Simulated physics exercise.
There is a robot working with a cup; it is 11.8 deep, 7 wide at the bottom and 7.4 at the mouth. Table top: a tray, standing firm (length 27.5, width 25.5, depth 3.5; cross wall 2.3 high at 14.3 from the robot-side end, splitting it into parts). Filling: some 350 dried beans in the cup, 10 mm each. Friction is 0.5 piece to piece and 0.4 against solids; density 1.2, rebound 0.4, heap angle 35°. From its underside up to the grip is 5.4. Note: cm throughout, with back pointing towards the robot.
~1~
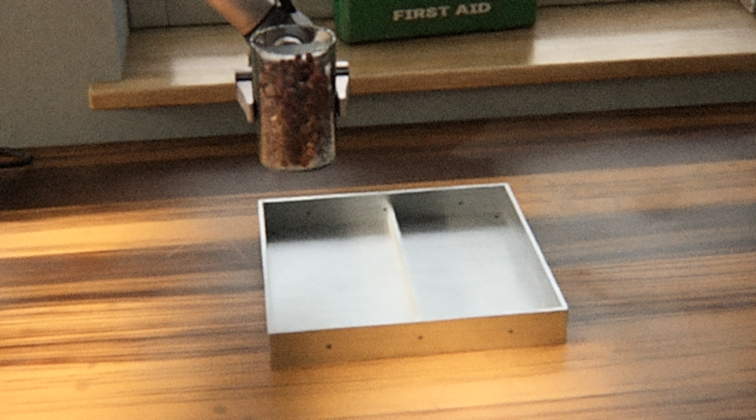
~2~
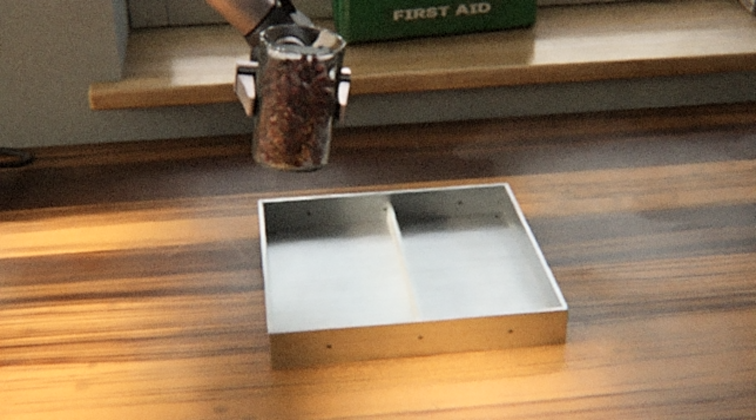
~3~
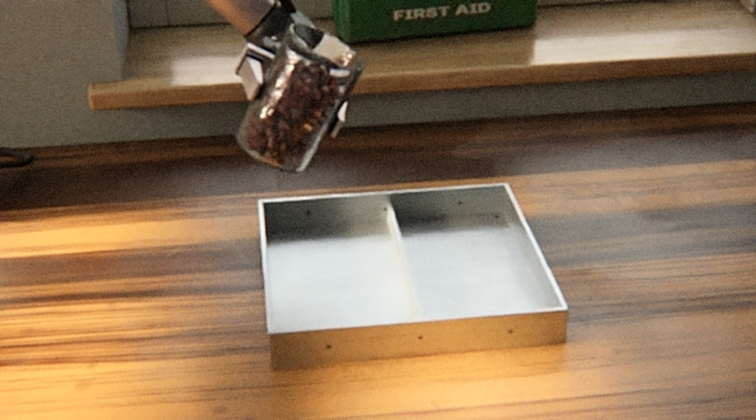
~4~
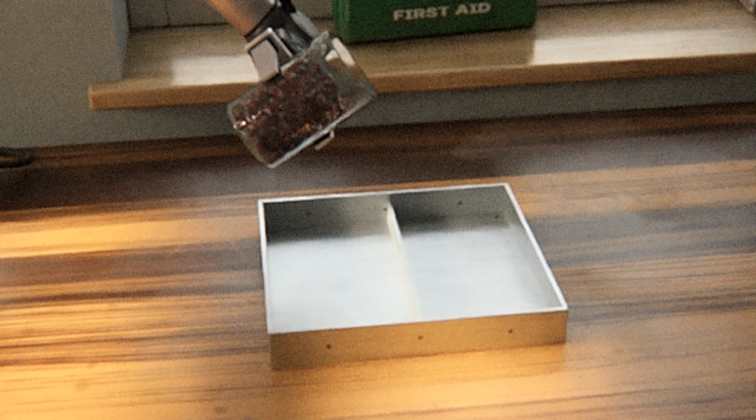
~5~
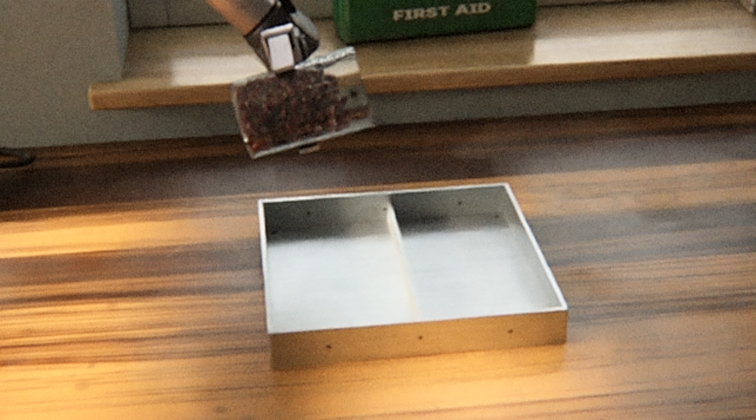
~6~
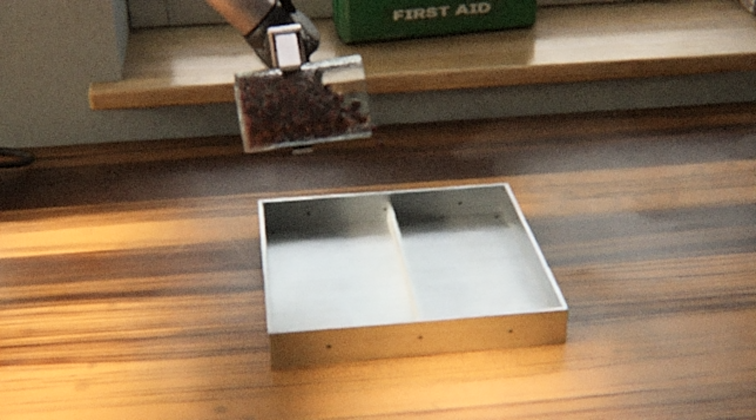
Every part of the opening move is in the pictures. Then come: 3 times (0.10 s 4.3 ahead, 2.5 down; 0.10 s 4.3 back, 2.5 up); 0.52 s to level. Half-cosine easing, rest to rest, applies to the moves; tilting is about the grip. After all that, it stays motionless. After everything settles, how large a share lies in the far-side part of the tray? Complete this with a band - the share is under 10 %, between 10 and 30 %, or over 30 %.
The share is over 30 %.
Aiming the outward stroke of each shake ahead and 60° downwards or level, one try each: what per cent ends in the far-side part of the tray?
25 and 65 %.
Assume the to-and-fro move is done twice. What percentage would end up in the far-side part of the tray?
It would then be around 35 per cent.
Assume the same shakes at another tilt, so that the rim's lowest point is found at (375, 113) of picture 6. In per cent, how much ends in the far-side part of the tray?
About 15 %.
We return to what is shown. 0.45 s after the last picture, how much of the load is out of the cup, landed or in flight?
Share gone by then: Close to 30 %.
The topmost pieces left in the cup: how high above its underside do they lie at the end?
Around 7.5 cm up.
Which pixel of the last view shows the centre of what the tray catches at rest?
Roughly at (468, 270) in the last picture.
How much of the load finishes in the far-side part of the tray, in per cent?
I'd put it near 40 per cent.
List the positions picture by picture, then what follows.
In the first frame, cup middle at (296, 101), level; upper third of the load around (296, 88), from x 260 to 330, top at y 65; 346 in the cup.
In the second frame, cup middle at (297, 101), tilted 8° forward; upper third of the load around (297, 88), from x 260 to 330, top at y 65.
In the third frame, cup middle at (298, 101), tilted 29° forward; upper third of the load around (297, 90), from x 245 to 335, top at y 60.
In the fourth frame, cup middle at (300, 102), tilted 56° forward; upper third of the load around (297, 90), from x 240 to 340, top at y 65.
In the fifth frame, cup middle at (301, 104), tilted 77° forward; upper third of the load around (288, 91), from x 240 to 350, top at y 75.
In the sixth frame, cup middle at (301, 105), tilted 85° forward; upper third of the load around (281, 93), from x 245 to 380, top at y 75; 345 in the cup, 1 in flight or on a rim.
Then, 0.45 s after the last picture, tilted 85° forward, highest piece 21 above the table; 241 in the cup, 70 in the far-side part, 5 in the robot-side part, 1 on the table or floor, 29 in flight or on a rim.
Then, 0.90 s after the last picture, tilted 33° forward, highest piece 25 above the table; 178 in the cup, 137 in the far-side part, 26 in the robot-side part, 3 on the table or floor, 2 in flight or on a rim.
Then, 1.32 s after the last picture, level, highest piece 23 above the table; 178 in the cup, 139 in the far-side part, 26 in the robot-side part, 3 on the table or floor.
Then, 2.37 s after the last picture, level, highest piece 23 above the table; 178 in the cup, 139 in the far-side part, 26 in the robot-side part, 3 on the table or floor.
Final count, 178 in the cup, 139 in the far-side part, 26 in the robot-side part, 3 on the table or floor. That is 40 % in the far-side part of the tray.
